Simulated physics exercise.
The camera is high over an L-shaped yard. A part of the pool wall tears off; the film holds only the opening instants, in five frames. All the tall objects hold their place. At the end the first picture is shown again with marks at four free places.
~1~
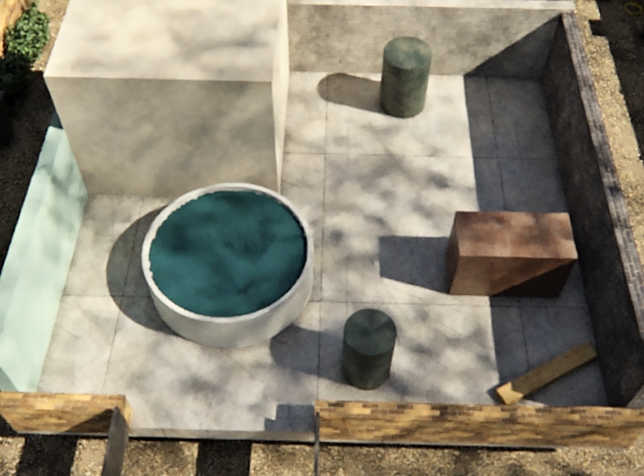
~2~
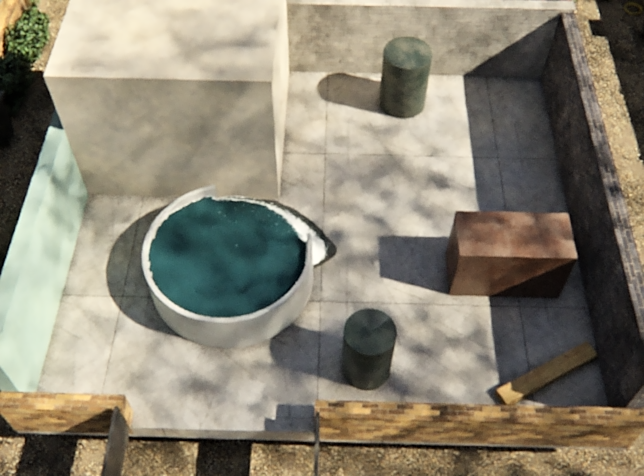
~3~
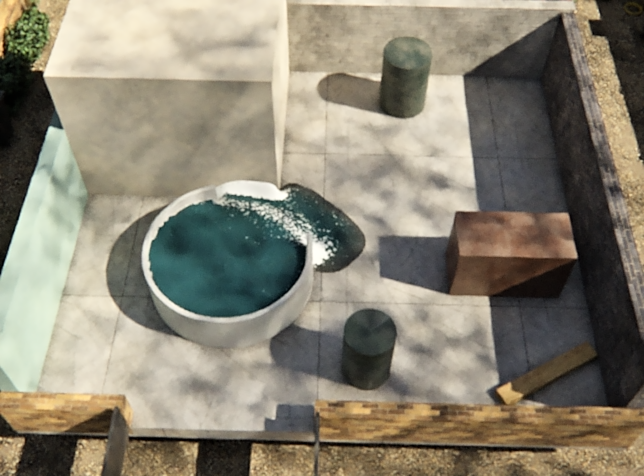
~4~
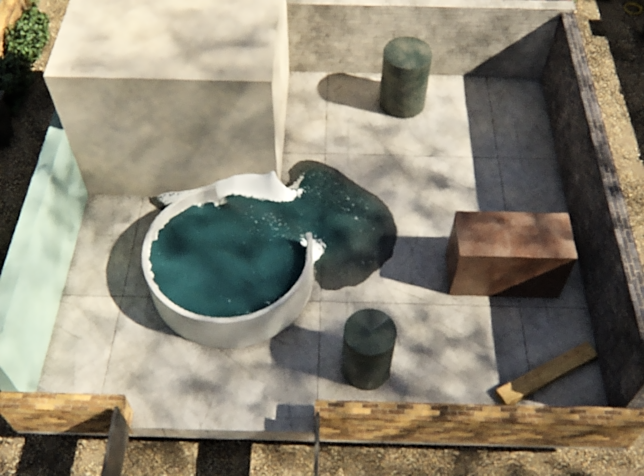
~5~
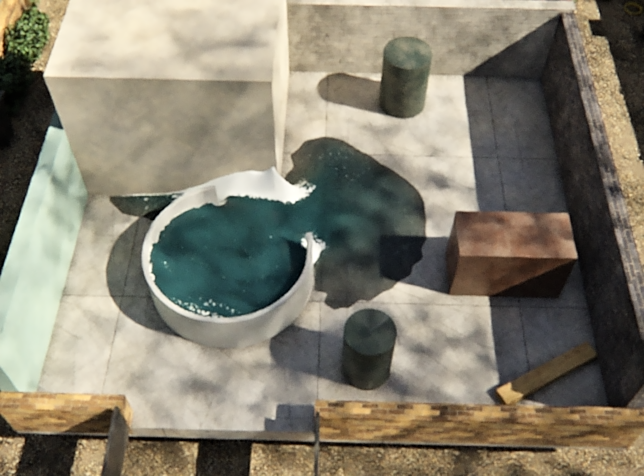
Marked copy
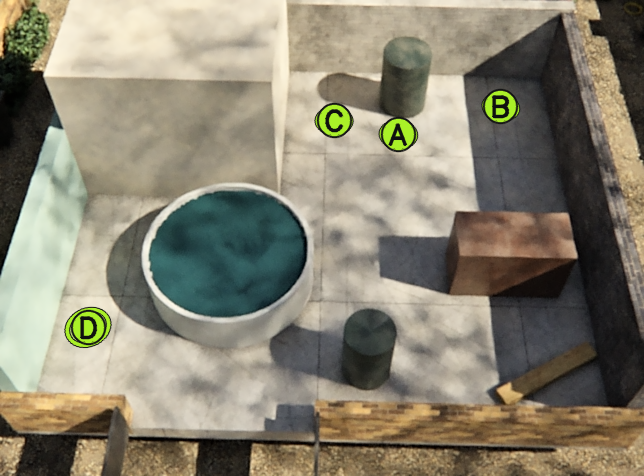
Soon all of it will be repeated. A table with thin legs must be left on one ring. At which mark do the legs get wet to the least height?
Choose D.
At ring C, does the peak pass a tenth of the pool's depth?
Yes, it does.
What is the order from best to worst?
The order is D, C, A, B.
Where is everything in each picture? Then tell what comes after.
In the first frame, pool full, its middle at (228, 251); open gate at (221, 402).
In the second frame, front seen at (318, 253), 2 % of the ground wet.
In the third frame, front seen at (352, 251), 5 % of the ground wet.
In the fourth frame, front seen at (157, 198), 10 % of the ground wet.
In the fifth frame, front seen at (117, 197), 17 % of the ground wet.
On the marked copy, A at (398, 134); B at (500, 106); C at (334, 120); D at (88, 327).
With A, the water peaks at about 29 % of the depth that stood in the pool.
With B, the water peaks at about 48 % of the depth that stood in the pool.
With C, the water peaks at about 15 % of the depth that stood in the pool.
With D, the water peaks at about 8 % of the depth that stood in the pool.
